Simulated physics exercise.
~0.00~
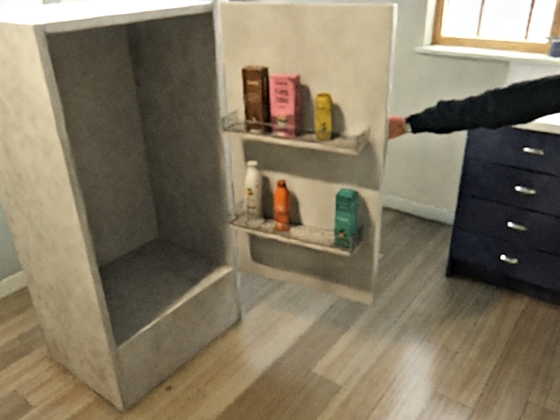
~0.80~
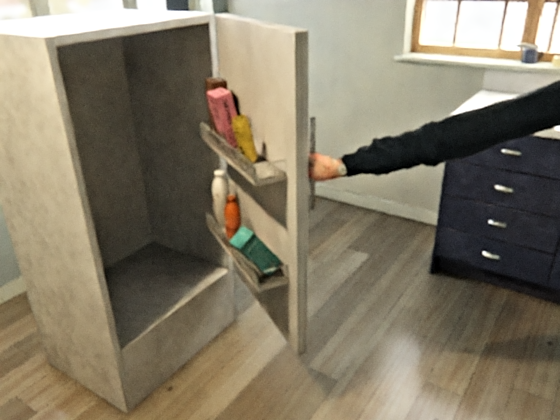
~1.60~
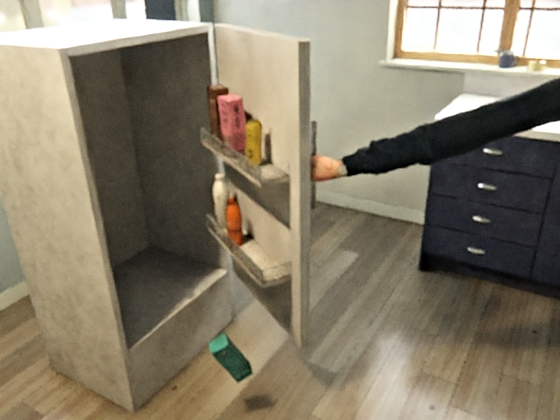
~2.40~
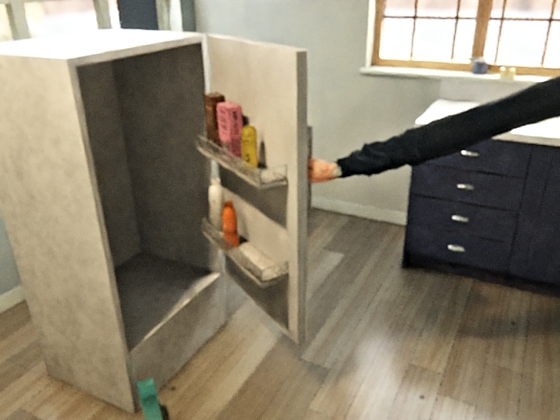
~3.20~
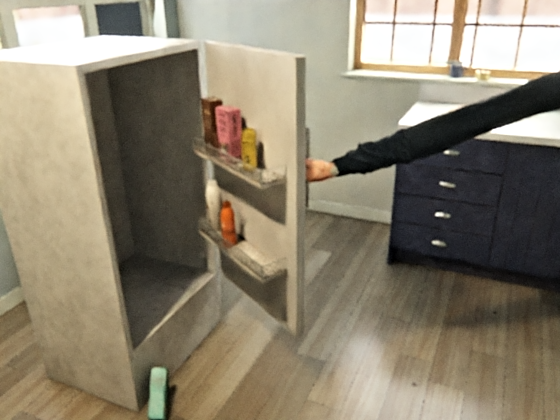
A grey fridge door stands wide open, its two inner racks holding cartons, bottles and a yellow can, while a dark-sleeved arm grips its edge. The hand swings the door toward the fridge body and stops it partway, still open. The items on the racks tip and lean, and the turquoise carton slides toward the end of the lower rack. It drops off, turning over as it falls, while the others settle upright. The carton lands on the wooden floor and comes to rest by the fridge's base, with the other five still on the racks.
